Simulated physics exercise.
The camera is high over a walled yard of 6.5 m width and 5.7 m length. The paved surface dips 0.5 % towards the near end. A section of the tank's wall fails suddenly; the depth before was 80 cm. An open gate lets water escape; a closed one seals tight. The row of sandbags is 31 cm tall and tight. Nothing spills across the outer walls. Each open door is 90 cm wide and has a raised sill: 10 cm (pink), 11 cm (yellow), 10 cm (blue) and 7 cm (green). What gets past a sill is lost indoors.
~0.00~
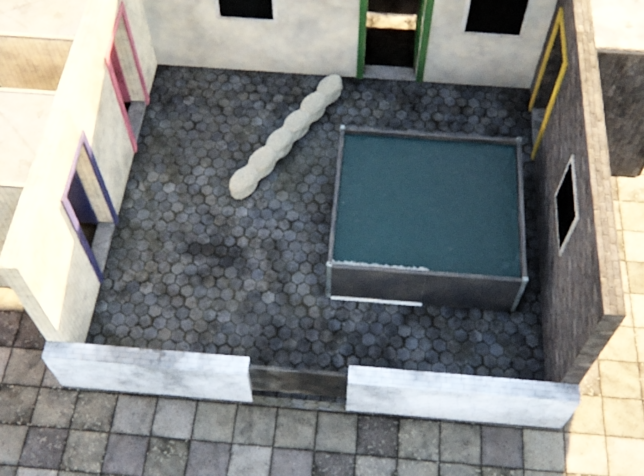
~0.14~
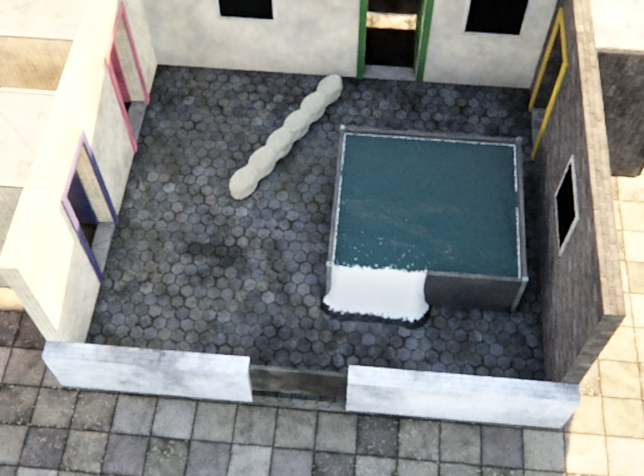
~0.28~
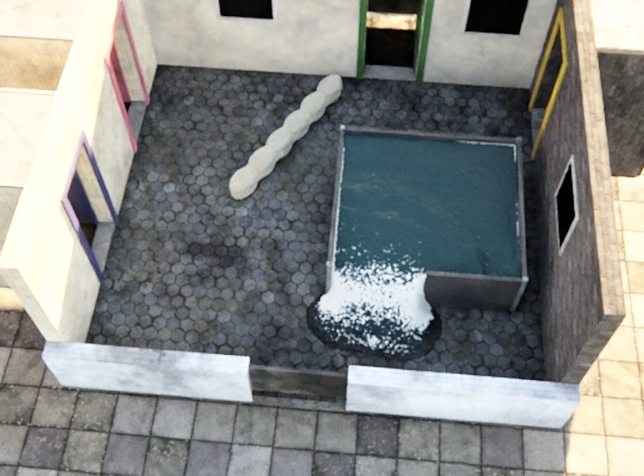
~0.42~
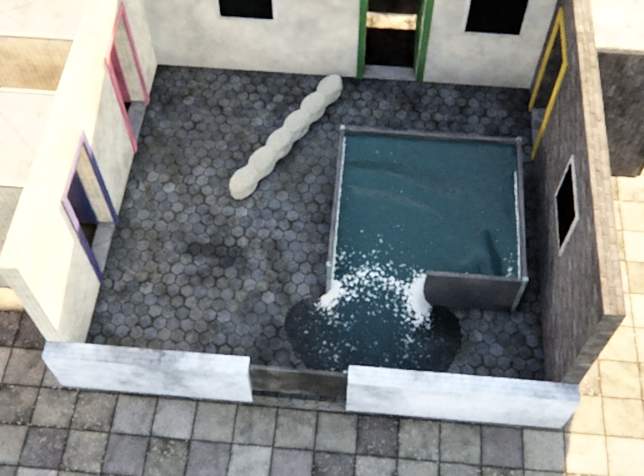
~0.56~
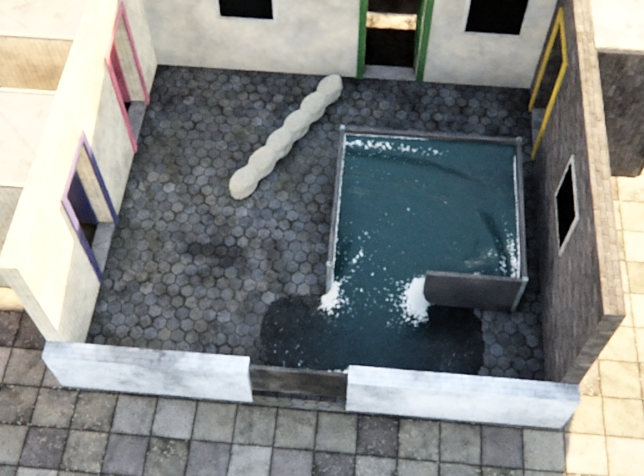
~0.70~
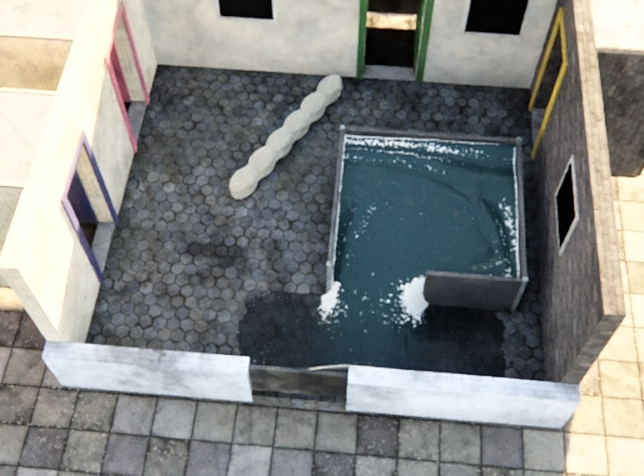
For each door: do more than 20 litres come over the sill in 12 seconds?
Within that time: At the pink door it exceeds the limit; at the yellow door it keeps below the limit; at the blue door it passes the limit; at the green door it passes the limit.
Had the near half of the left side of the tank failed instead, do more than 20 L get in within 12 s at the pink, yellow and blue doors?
Then: Pink past it, yellow under, blue over.
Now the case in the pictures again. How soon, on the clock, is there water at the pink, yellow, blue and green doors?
Pink 2.8 s, yellow 2.8 s, blue 2.0 s, green 4.0 s.
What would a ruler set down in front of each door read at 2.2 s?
In cm: Pink 0, yellow 0, blue 15, green 0.
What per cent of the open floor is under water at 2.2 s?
Some 35 per cent of it.
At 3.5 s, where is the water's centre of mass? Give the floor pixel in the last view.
At about (363, 270).
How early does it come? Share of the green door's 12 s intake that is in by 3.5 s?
Some 0 per cent by then.
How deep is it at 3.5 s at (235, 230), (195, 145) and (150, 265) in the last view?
In that order: 1, 4 and 16 cm.
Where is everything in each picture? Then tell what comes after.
The first picture shows the tank at (428, 203) is whole and still, 80 cm deep.
In the second picture, water pours out at (376, 288) and has run 0.7 m, to (325, 298); typically 11 cm deep outside, 80 cm at the tank's back.
In the third picture, the front is at (418, 352), 1.0 m from the gap at (376, 289); 1.3 m2 of floor is under water; 80 cm left at the back of the tank.
In the fourth picture, water pours out at (376, 290) and has run 1.5 m, to a hidden place; typically 10 cm deep outside, 80 cm at the tank's back.
In the fifth picture, the front is at a hidden place, 1.8 m from the gap at (376, 290); 3.6 m2 of floor is under water; 77 cm left at the back of the tank.
In the sixth picture, the front is at a hidden place, 2.2 m from the gap at (376, 290); 4.1 m2 of floor is under water; 70 cm left at the back of the tank.
After 1.4 s water covers 20 % of the floor and is deepest (62 cm) near (351, 387); pink door not reached, yellow door not reached, blue door not reached, green door not reached.
After 2.2 s water covers 35 % of the floor and is deepest (54 cm) near (364, 388); pink door not reached, yellow door not reached, blue door 15 cm at the sill, 0 L in, green door not reached.
After 3.5 s water covers 60 % of the floor and is deepest (39 cm) near (510, 400); pink door 7 cm at the sill, 0 L in, yellow door 11 cm at the sill, 0 L in, blue door 20 cm at the sill, 52 L in, green door not reached.
After 7.0 s water covers 90 % of the floor and is deepest (27 cm) near (228, 79); pink door 8 cm at the sill, 0 L in, yellow door 7 cm at the sill, 2 L in, blue door 16 cm at the sill, 139 L in, green door 14 cm at the sill, 21 L in.
After 12.0 s water covers 95 % of the floor and is deepest (20 cm) near (299, 382); pink door 16 cm at the sill, 132 L in, yellow door 10 cm at the sill, 5 L in, blue door 19 cm at the sill, 193 L in, green door 8 cm at the sill, 75 L in.
